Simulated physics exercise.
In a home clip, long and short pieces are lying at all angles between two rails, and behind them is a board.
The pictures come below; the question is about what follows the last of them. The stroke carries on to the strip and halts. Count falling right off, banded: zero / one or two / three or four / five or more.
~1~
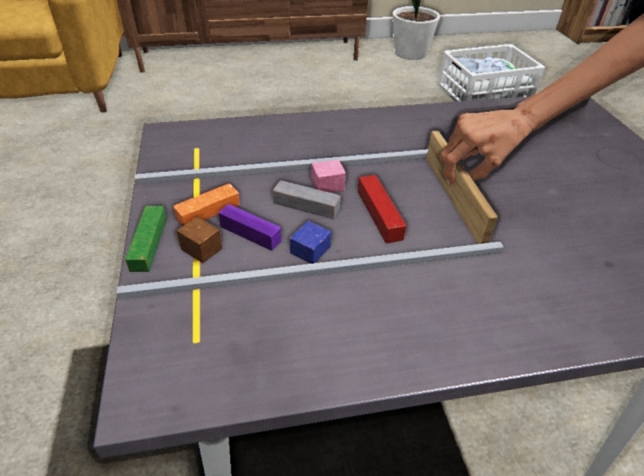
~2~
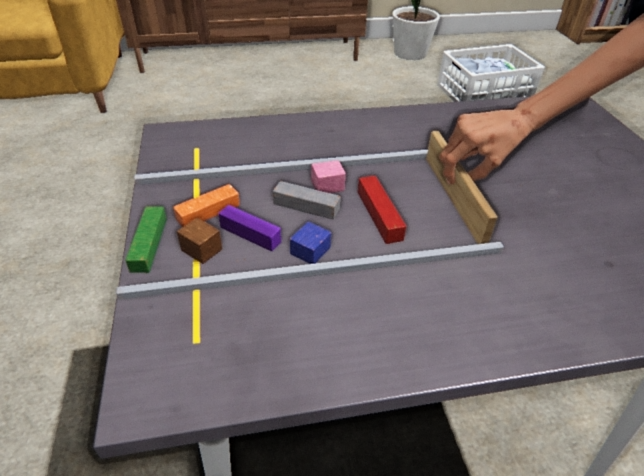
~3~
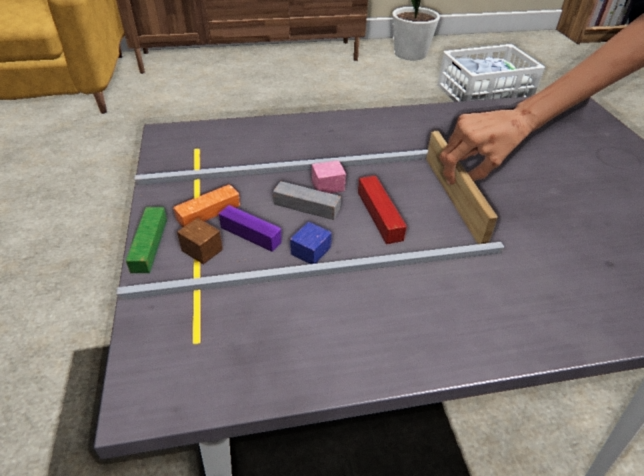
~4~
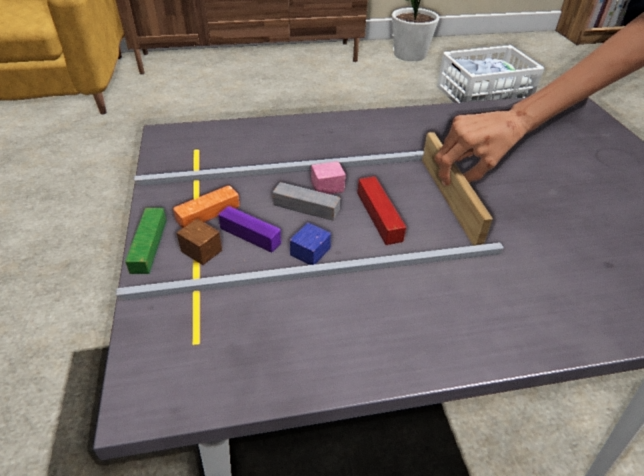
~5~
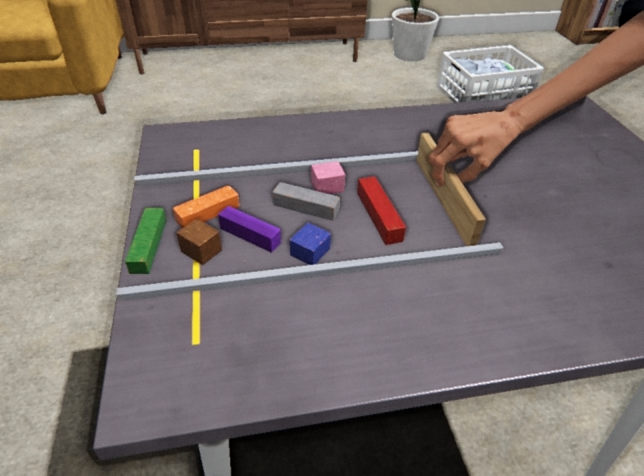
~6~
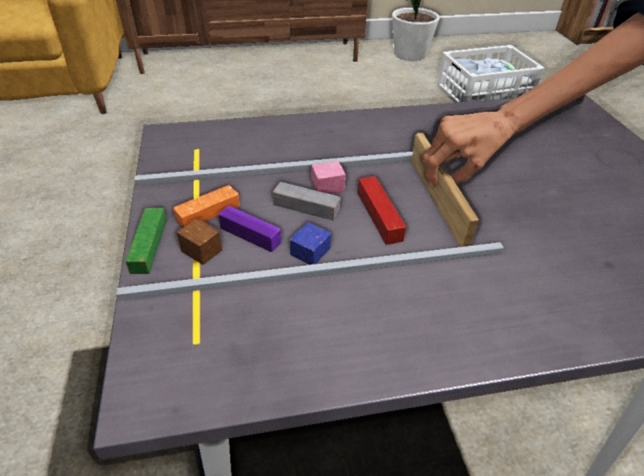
Band: One or two.
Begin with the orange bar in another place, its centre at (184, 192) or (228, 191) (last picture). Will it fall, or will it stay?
In that order: Stays aboard, then stays aboard.
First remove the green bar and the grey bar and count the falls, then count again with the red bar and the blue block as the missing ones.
The count is 0 in the first case and 1 in the second.
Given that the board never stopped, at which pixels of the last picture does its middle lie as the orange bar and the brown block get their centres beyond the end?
The middle is at (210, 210) when it's the orange bar, and at (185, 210) when it's the brown block.
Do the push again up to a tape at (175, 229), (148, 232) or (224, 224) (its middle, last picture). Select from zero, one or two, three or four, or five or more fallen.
Count per stopping tape, as listed: Three to four, at least five, just one or two.
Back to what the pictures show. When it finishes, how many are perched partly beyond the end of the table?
Overhanging ones - 2.
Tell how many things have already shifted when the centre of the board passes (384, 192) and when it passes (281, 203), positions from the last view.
I count 1 first and 6 after.
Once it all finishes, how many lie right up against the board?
The count is 2.
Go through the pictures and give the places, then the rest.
Green bar (147, 237); brown block (200, 240); orange bar (207, 206); board (457, 184); tape (197, 225), in the first picture.
Brown block (200, 241); grey bar (306, 200), in the second picture.
Orange bar (208, 206); pink block (328, 178), in the third picture.
Green bar (147, 240); purple stick (250, 229), in the fourth picture.
Brown block (200, 242); red bar (380, 209), in the fifth picture.
Green bar (147, 239); brown block (200, 241); orange bar (207, 207); board (441, 187); tape (196, 226), in the sixth picture.
Soon after, none off yet; green bar at rest near (147, 239); brown block at rest near (200, 241); orange bar at rest near (207, 207).
After that, none off yet; green bar displaced a little near (119, 245); brown block displaced about its own width near (171, 247); orange bar displaced about its own width near (152, 218).
In the end, the number that fall off is one or two; gone, orange bar and green bar.
